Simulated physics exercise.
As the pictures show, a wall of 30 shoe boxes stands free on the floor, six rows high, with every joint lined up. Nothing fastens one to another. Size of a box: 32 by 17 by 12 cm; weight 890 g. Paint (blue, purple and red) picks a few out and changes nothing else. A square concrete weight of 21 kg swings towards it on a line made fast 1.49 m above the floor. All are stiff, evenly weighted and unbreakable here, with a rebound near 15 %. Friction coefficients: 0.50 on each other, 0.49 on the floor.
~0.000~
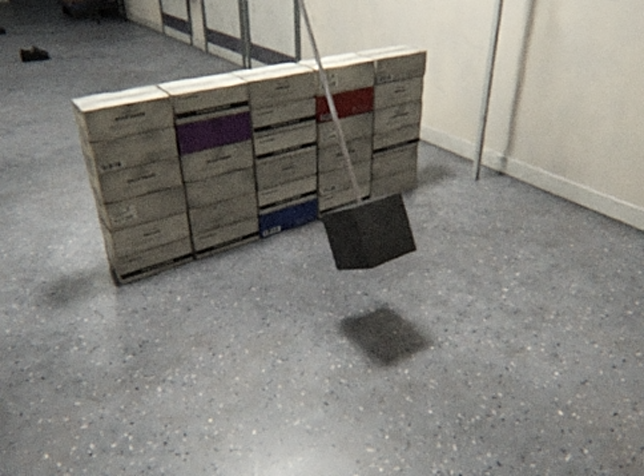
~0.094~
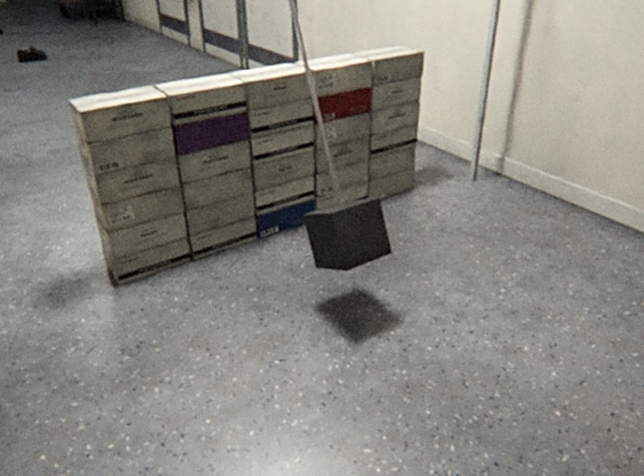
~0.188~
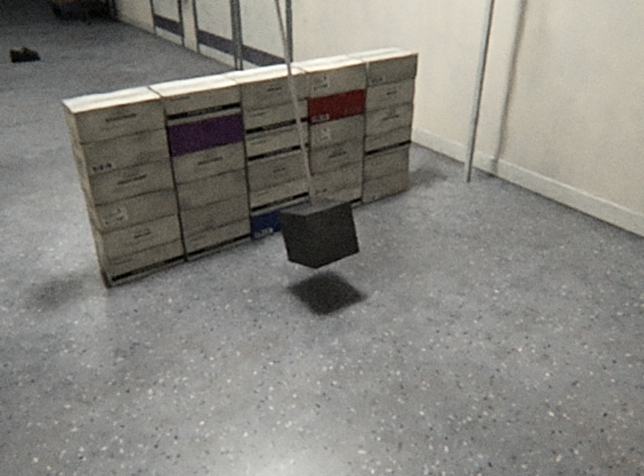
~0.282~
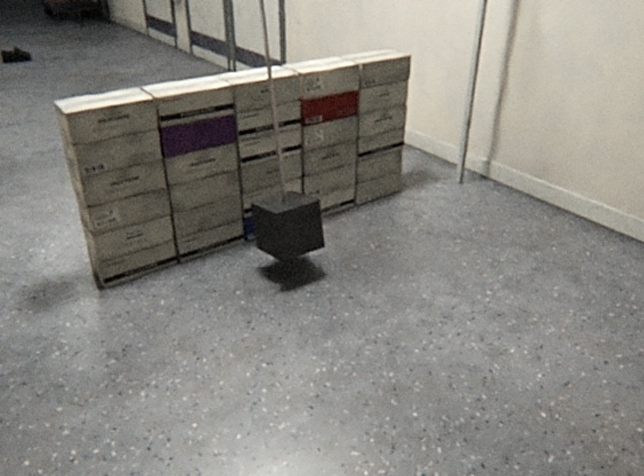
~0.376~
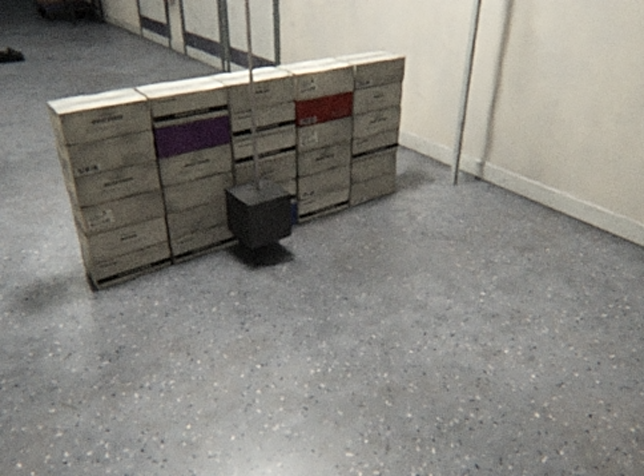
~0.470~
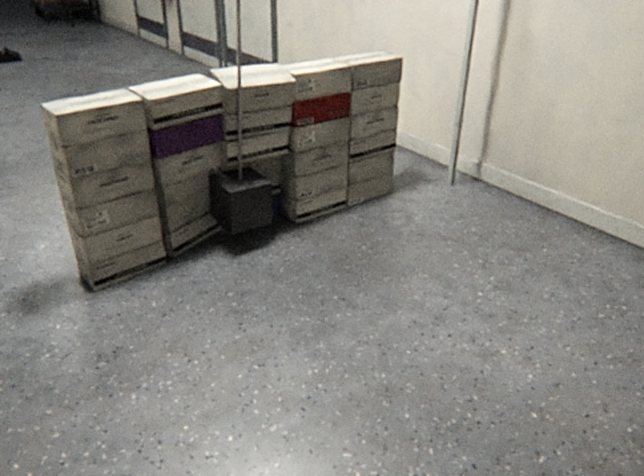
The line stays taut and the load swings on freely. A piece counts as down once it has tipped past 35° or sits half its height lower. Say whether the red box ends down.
It stays up.
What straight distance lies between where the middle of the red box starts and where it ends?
Roughly 0 cm away.
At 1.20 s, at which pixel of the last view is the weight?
At about (217, 177).
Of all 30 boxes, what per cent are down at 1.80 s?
At that moment 25 per cent.
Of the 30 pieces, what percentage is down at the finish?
Near 25 per cent.
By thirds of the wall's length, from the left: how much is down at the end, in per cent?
In per cent: Left 20, middle 80, right 0.
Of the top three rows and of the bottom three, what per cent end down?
From the top 40, from the bottom 10 per cent.
After 0.62 s, line 14° past plumb; 3 of the 30 boxes down; red box unmoved; purple box leaning 13°.
After 1.20 s, line 16° past plumb; 5 of the 30 boxes down; red box unmoved; purple box leaning 21°.
After 1.80 s, line 10° before plumb; 8 of the 30 boxes down; red box unmoved; purple box on its side.
At rest (2.7 s), line plumb; 8 of the 30 boxes down; red box unmoved; purple box on its side; blue box shifted 35 cm. As the last picture would show them, middles, red box near (314, 105), purple box near (220, 318).
